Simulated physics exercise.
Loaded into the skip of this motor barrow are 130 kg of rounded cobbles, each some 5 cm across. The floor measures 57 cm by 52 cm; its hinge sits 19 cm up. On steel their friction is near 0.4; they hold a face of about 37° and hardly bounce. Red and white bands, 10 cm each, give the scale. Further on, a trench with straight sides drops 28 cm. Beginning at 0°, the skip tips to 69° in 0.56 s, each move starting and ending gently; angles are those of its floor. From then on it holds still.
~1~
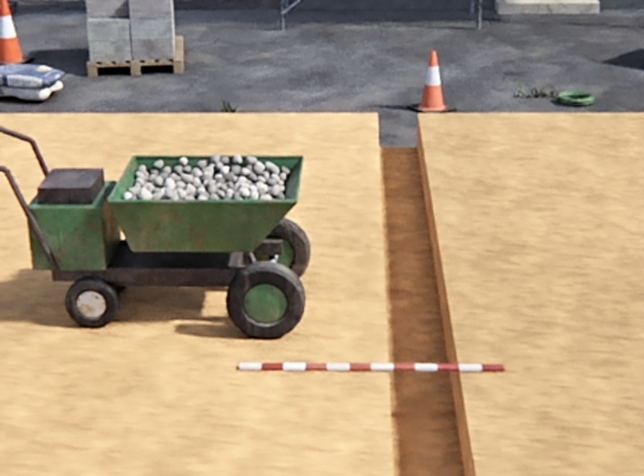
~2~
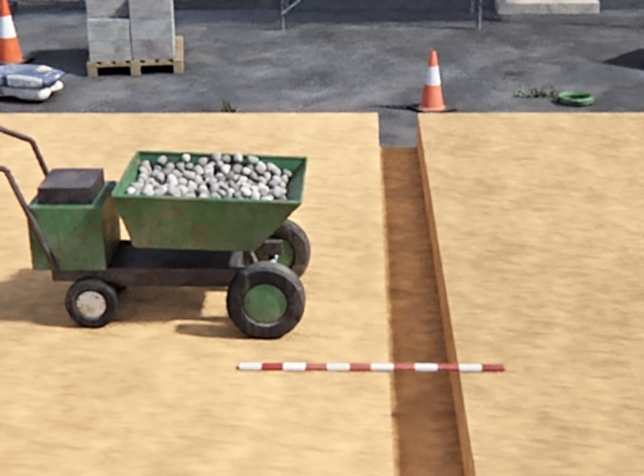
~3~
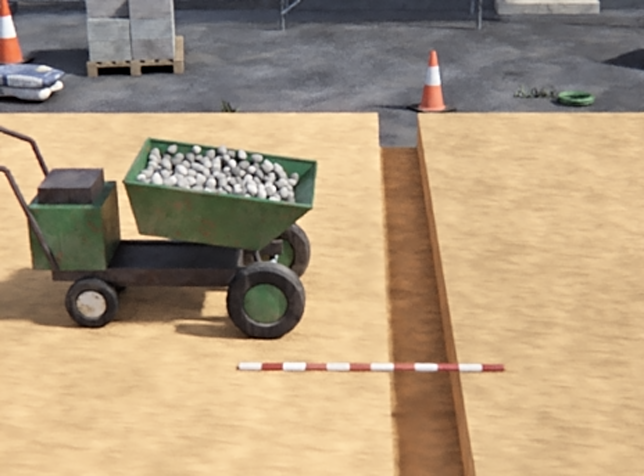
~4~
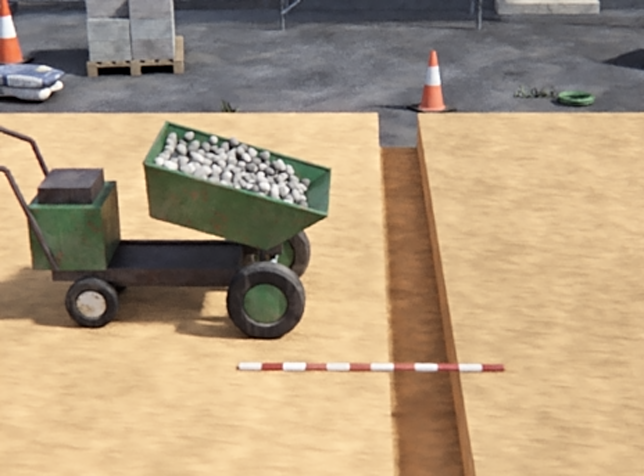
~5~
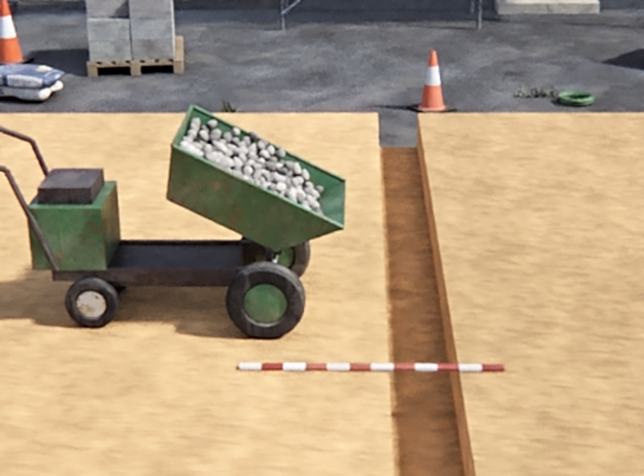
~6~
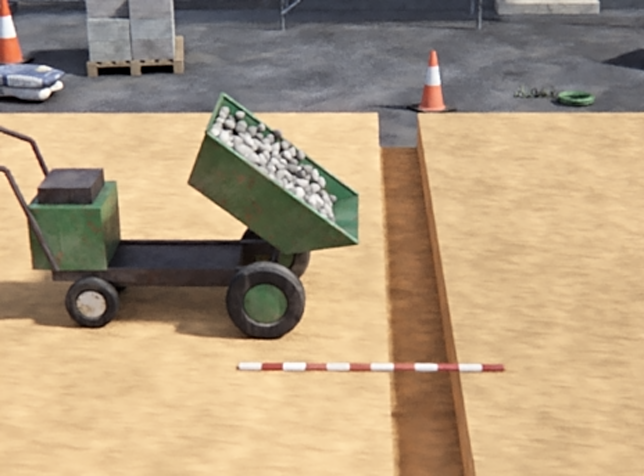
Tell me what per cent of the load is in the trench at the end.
Some 70 per cent.
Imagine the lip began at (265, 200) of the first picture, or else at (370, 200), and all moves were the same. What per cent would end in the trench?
From the first spot near 80, from the second near 10 per cent.
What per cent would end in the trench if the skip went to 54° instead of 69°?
I'd expect around 50 in a hundred.
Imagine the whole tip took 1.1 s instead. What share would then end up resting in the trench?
In that case some 90 per cent.
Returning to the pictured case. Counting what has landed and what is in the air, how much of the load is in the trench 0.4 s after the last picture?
25 per cent, give or take.
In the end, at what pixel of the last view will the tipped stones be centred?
Resting centre: About (433, 338).
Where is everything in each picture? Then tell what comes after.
The first frame shows lip at (297, 202), floor tilted 0°, highest stones at (218, 163).
In the second frame, the skip is at 2°, its lip at (301, 203); the top of the load is at (213, 161).
In the third frame, the skip is at 8°, its lip at (312, 208); the top of the load is at (185, 158).
The fourth frame shows lip at (328, 216), floor tilted 17°, highest stones at (182, 147).
The fifth frame shows lip at (344, 228), floor tilted 27°, highest stones at (198, 131).
The sixth frame shows lip at (358, 244), floor tilted 38°, highest stones at (225, 120).
Then, 0.1 s after the last picture the floor is at 58°, 100 % in the skip; the foremost stones are at (358, 244).
Then, 0.4 s after the last picture the floor is at 69°, 76 % in the skip, 1 % short of the trench, 23 % in the trench; the foremost stones are at (439, 302).
Then, 0.7 s after the last picture the floor is at 69°, 13 % in the skip, 56 % in the trench, 31 % past the trench; the foremost stones are at (612, 311).
Then, 2.7 s after the last picture the floor is at 69°, 0 % in the skip, 70 % in the trench, 30 % past the trench; the foremost stones are past the picture's edge.
